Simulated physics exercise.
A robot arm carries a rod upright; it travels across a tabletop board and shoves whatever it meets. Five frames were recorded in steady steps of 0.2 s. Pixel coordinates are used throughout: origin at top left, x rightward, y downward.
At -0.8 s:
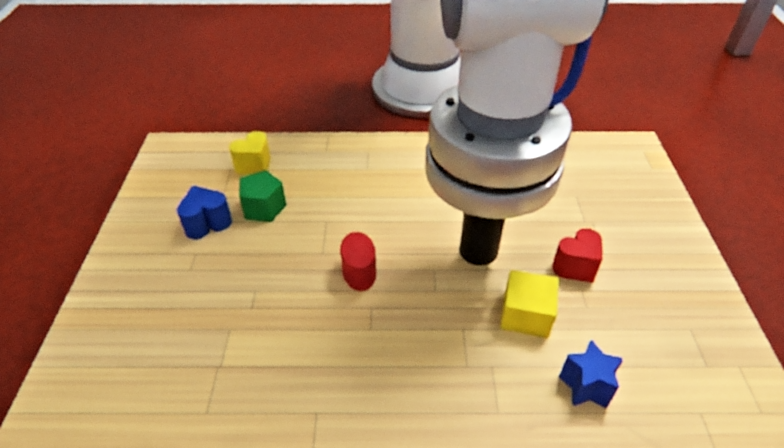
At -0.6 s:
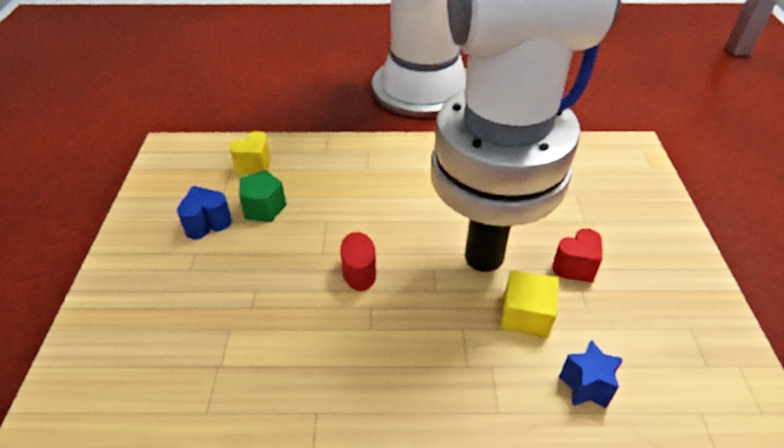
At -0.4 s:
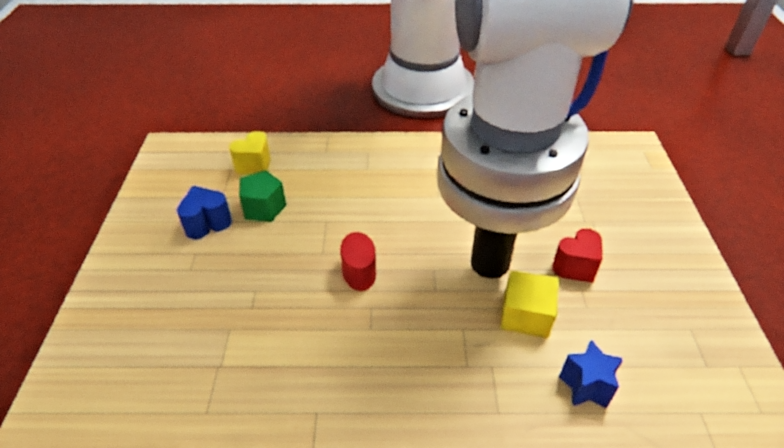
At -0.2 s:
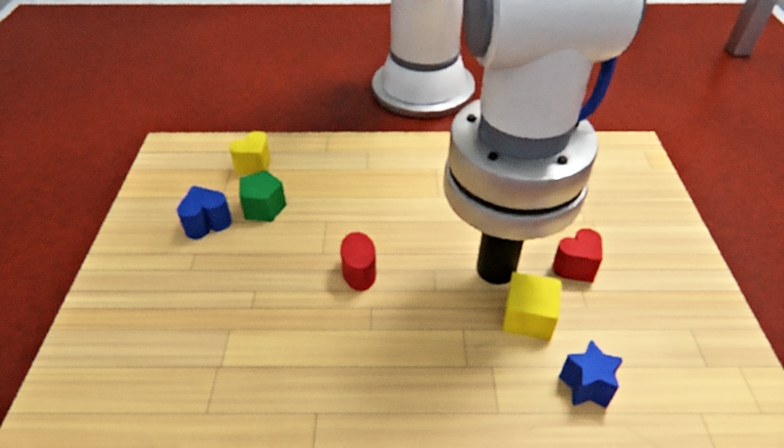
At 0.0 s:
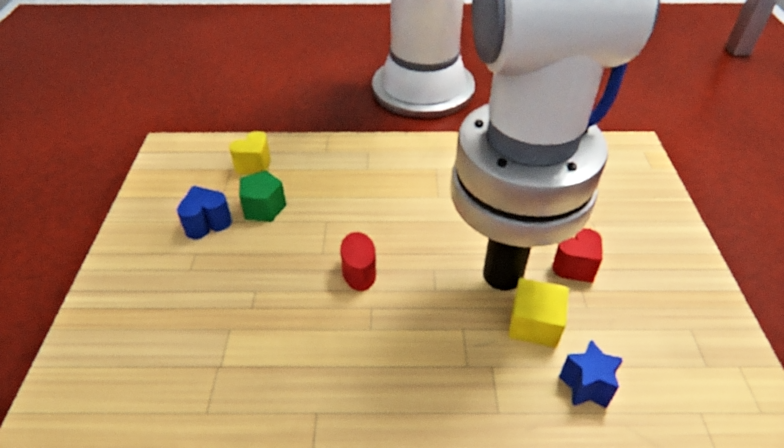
At first, a robot arm holds a black rod just above and left of a yellow block on a wooden table, with red, blue, green and yellow blocks around it. The rod moves slightly down and right toward the yellow block, then nudges it a little in the same direction while the other blocks stay still.
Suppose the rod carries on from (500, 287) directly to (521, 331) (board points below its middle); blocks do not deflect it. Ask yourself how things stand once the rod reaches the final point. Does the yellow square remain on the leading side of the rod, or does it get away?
By then it is in front of the rod.
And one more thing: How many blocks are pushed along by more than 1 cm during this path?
My forecast: 2.
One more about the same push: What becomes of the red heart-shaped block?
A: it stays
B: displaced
Correct choice: A.
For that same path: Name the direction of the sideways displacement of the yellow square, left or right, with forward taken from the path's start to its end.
Heads left.
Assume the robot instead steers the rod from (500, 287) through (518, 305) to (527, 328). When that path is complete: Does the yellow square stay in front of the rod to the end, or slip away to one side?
It is still there in front.
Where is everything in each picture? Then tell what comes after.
In the first picture, rod tip (479, 251); block tops, yellow square (533, 292); red heart-shaped block (584, 244); blue star-shaped block (597, 364).
In the second picture, rod (484, 257); blocks unchanged.
In the third picture, rod (490, 263); blocks unchanged.
In the fourth picture, rod (496, 269); yellow square (535, 294).
In the fifth picture, rod (503, 275); yellow square (542, 301); red heart-shaped block (584, 244); blue star-shaped block (597, 364).
On the path given first. Halfway along, rod (513, 297); yellow square (561, 321), turned 15° anticlockwise.
At the end, rod (524, 320); yellow square (580, 337), turned 35° anticlockwise; red heart-shaped block in place; blue star-shaped block (614, 378), turned 10° clockwise.
